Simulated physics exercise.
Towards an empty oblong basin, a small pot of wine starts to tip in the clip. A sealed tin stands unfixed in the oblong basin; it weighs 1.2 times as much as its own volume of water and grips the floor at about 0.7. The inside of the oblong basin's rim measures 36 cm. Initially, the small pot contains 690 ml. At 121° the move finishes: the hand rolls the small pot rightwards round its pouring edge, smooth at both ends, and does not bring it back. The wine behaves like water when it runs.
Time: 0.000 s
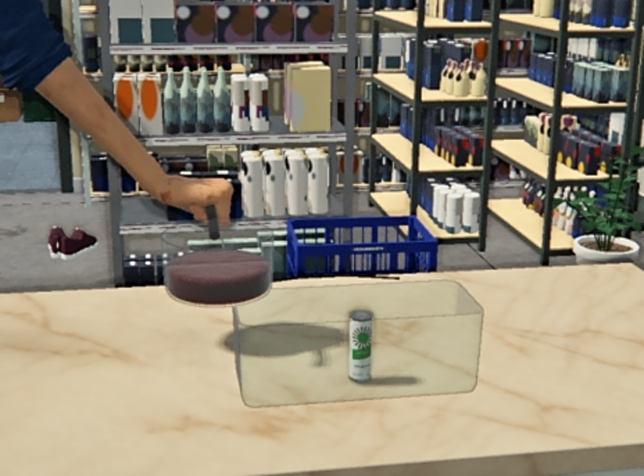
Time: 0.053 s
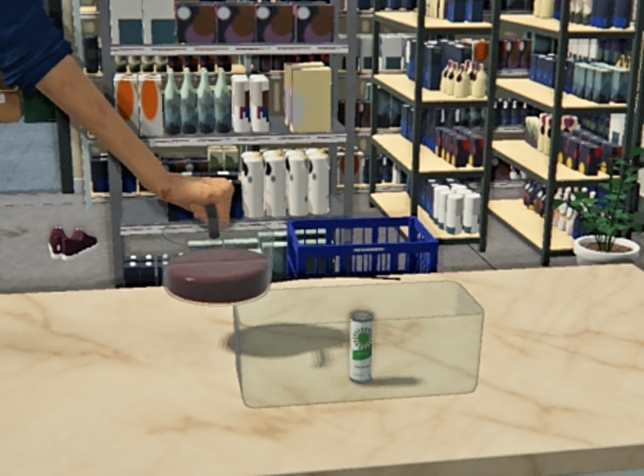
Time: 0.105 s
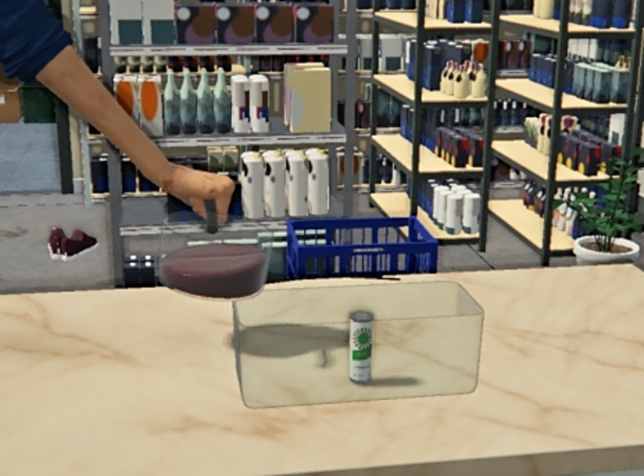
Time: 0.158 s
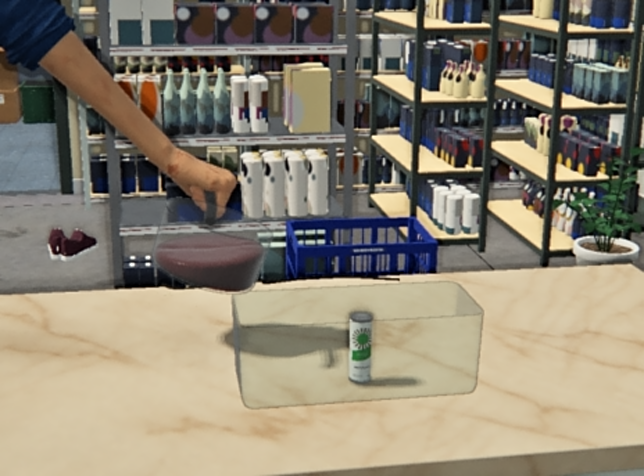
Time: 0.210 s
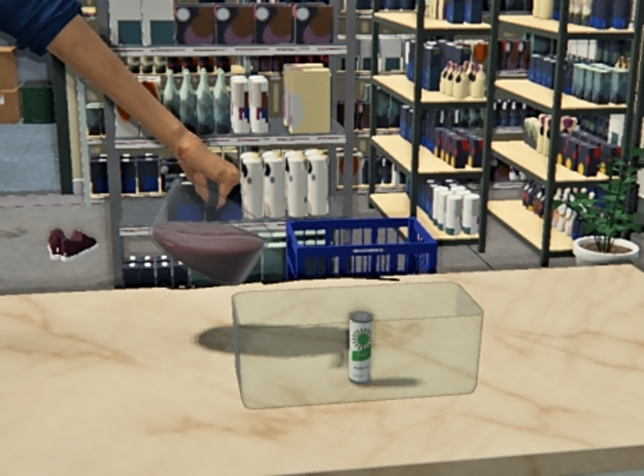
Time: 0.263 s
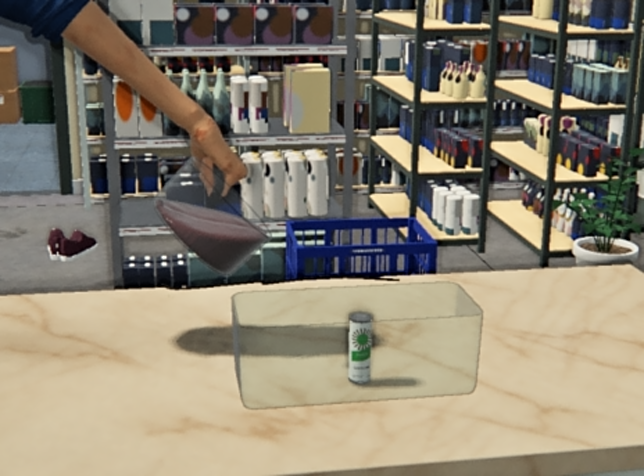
A small pot of dark red wine tilts steadily rightwards in a person's hand.
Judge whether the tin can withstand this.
It cannot withstand it and falls over.
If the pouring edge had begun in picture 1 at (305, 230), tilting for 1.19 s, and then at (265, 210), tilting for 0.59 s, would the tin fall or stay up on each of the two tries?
In the first try it remains standing; in the second it comes down.
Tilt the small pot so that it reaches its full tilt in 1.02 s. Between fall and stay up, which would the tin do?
Tips over.
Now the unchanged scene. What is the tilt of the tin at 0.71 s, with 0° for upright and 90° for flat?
Tilt: Around 10°.
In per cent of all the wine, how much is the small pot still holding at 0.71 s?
Roughly 1 per cent.
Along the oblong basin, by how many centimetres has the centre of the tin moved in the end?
In the end the tin's centre has shifted about 8.0 centimetres.
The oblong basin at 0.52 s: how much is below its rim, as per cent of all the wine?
Roughly 4 percent of it.
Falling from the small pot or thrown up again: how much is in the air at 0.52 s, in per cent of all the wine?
At that moment, about 64 percent.
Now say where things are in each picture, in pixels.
In the first picture, it leans 0°; its right rim is at (272, 233); the wine meets the walls at (165, 266) and (270, 261); the oblong basin's rim runs from (236, 309) to (471, 297); the tin's top is at (361, 318).
In the second picture, it leans 2°; its right rim is at (273, 234); the wine meets the walls at (165, 265) and (269, 259).
In the third picture, it leans 8°; its right rim is at (272, 234); the wine meets the walls at (160, 261) and (267, 253).
In the fourth picture, it leans 18°; its right rim is at (272, 235); the wine meets the walls at (154, 249) and (264, 245).
In the fifth picture, it leans 31°; its right rim is at (271, 235); the wine meets the walls at (151, 228) and (264, 237).
In the sixth picture, it leans 46°; its right rim is at (270, 235); the wine meets the walls at (156, 202) and (268, 230).
After 0.52 s the tilt is 113° and 33 per cent is still to pour; the tin stands where it began.
After 0.71 s the tilt is 121° and 1 per cent is still to pour; the tin leans 11°.
After 0.91 s the tilt is 121° and 0 per cent is still to pour; the tin lies on its side.
After 1.12 s the tilt is 121° and 0 per cent is still to pour; the tin lies on its side.
In the end the tin lies on its side.
